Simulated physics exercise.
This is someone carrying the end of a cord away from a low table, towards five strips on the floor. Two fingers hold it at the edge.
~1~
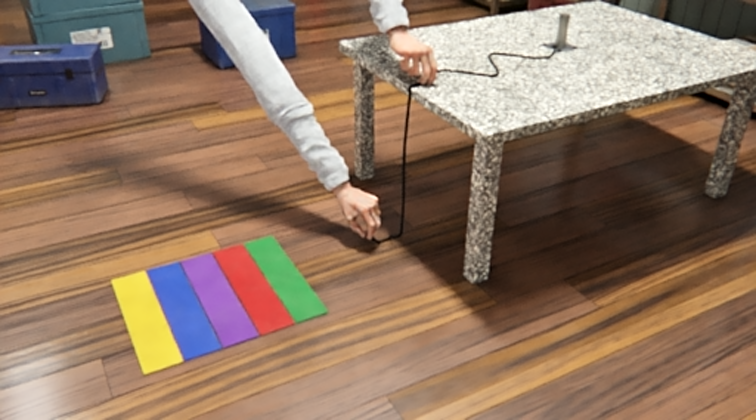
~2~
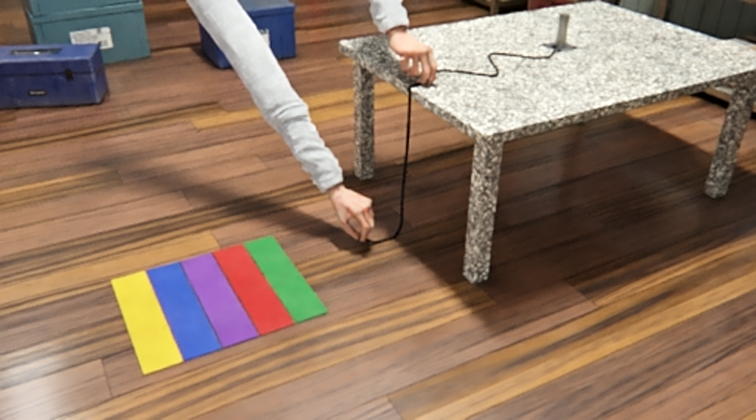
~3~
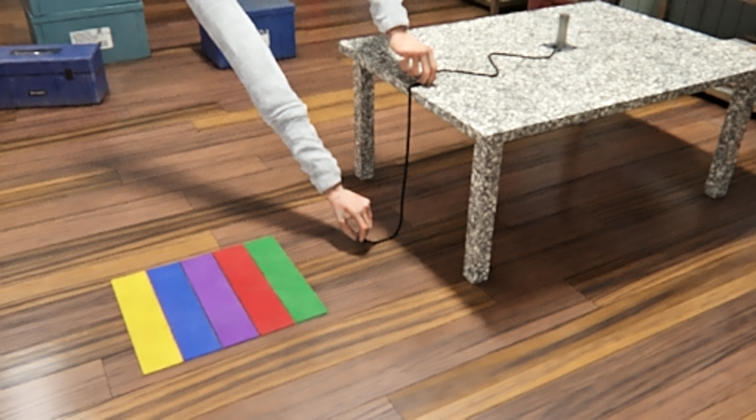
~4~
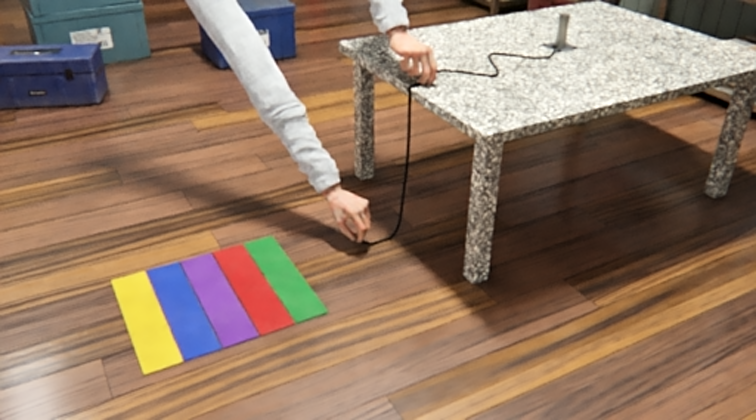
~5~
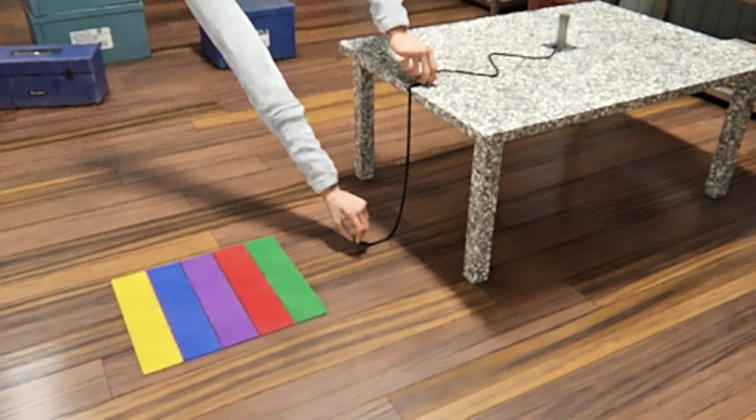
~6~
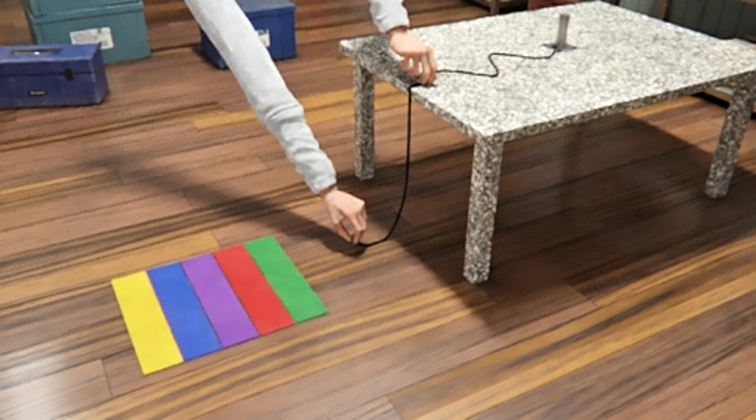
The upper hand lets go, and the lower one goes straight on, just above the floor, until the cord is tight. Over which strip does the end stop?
It gets as far as the blue strip.
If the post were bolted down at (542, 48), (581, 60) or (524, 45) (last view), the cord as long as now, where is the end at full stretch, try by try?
The places are (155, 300), (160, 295) and (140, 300).
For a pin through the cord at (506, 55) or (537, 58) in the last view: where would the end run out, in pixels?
Near (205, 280) and (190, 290).
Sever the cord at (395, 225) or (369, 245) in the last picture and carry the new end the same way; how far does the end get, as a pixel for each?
In that order: (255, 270) and (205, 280).
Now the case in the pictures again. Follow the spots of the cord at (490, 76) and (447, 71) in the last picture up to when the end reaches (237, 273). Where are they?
The first at (433, 78), the second at (404, 99).
Soon after, end near (237, 273); over red.
Then, end near (199, 285); over purple.
At full stretch, end near (177, 291); over blue. The blue one.
